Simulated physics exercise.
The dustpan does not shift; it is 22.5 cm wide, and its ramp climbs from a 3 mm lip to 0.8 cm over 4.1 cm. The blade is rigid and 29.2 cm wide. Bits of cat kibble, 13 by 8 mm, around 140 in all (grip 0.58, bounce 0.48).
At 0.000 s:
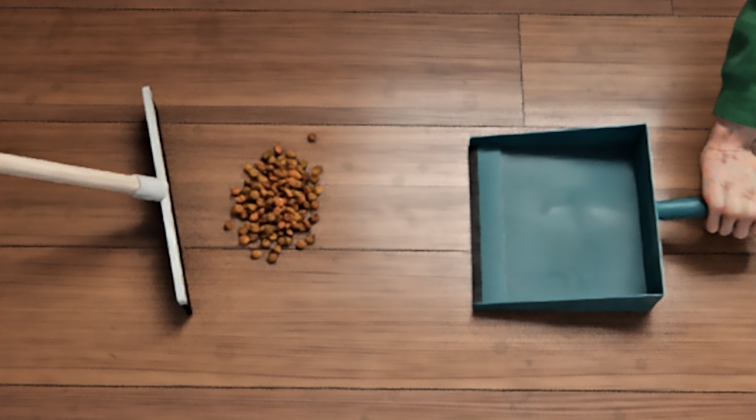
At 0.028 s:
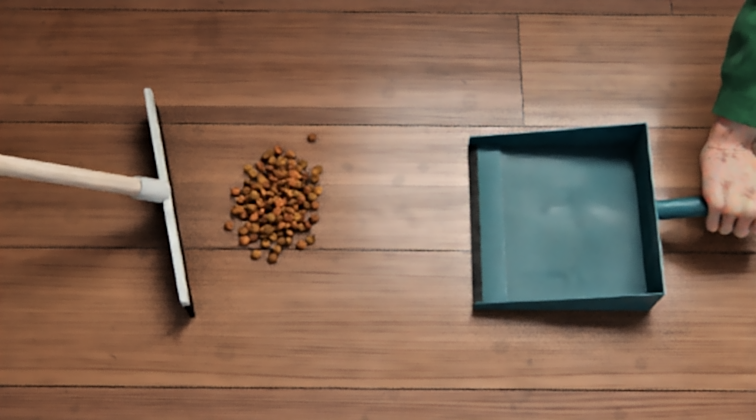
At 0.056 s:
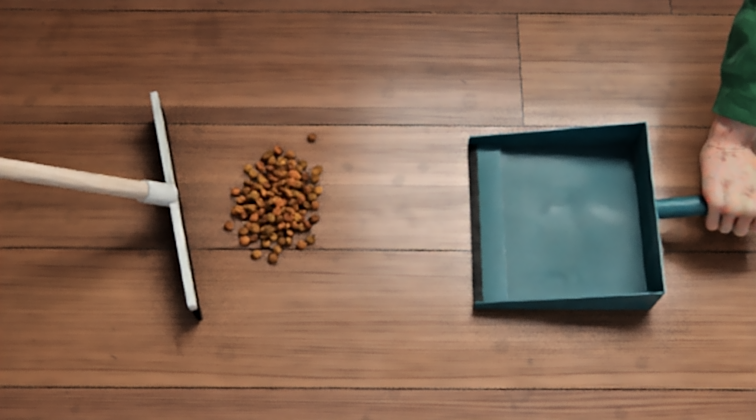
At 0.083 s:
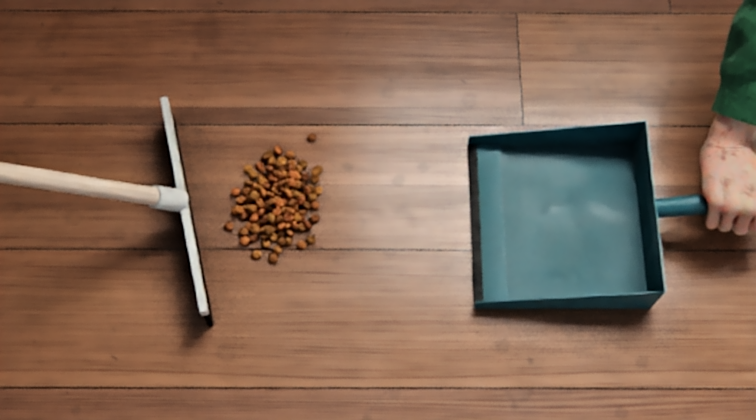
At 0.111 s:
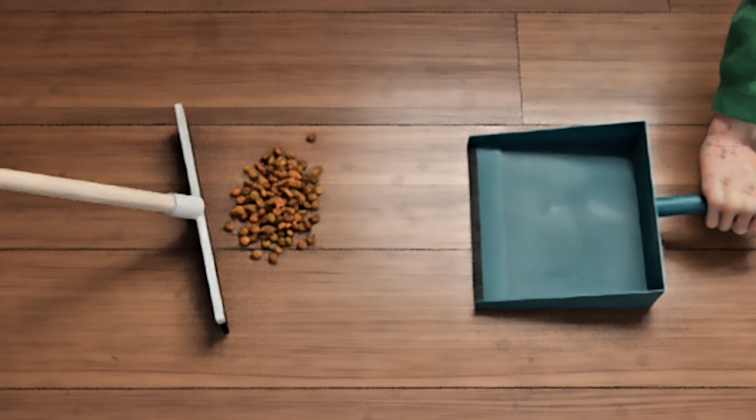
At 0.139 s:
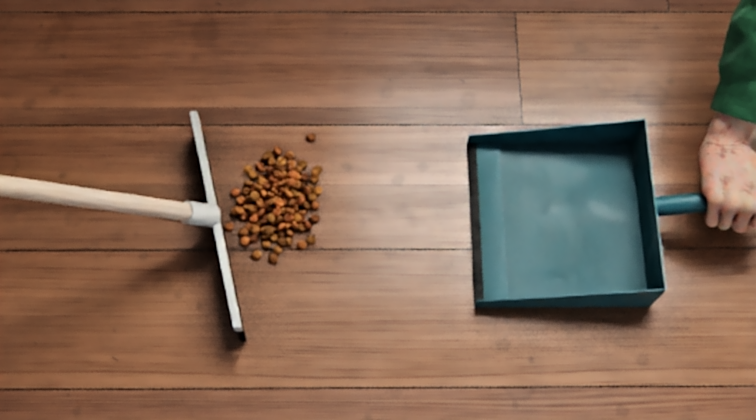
A white-edged blade on a pale wooden handle slides to the right and slightly down across a brown plank floor, seen from directly above. Between it and a teal dustpan, gripped at the right by a hand in a green sleeve, lies a small heap of orange-brown kibble. The blade closes up to the heap's left edge, while the kibble, dustpan and camera stay essentially still.
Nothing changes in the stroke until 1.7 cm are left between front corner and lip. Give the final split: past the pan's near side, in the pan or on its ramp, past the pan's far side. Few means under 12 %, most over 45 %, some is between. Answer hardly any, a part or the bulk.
Past the pan's near side: Hardly any; in the pan or on its ramp: Hardly any; past the pan's far side: Hardly any.
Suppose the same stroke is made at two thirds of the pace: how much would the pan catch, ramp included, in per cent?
In that case some 0 per cent.
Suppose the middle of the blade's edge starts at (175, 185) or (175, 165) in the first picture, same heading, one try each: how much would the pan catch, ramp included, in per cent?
Some 5 and 5 per cent.
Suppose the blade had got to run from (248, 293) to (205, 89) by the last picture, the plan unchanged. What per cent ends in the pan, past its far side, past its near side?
Pan 15, far 30, near 0.
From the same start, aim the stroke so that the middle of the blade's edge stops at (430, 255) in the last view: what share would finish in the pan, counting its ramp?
Some 10 per cent.
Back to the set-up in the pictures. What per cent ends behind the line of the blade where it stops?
About 40 per cent.
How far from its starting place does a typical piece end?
Some 20 cm.
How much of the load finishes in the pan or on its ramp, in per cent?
Roughly 0 per cent.
After 0.33 s, middle of the blade 18 cm from the lip; 0 % over the lip, far side 5 %, near side 0 %.
After 0.45 s, middle of the blade 9 cm from the lip; 0 % over the lip, far side 5 %, near side 0 %.
Then, at 0.71 s, middle of the blade 5 cm from the lip; 0 % over the lip, far side 5 %, near side 5 %.
At rest (1.1 s), near side 5 %, pan 0 %, far side 5 %, in front of the lip or behind the blade 85 %.
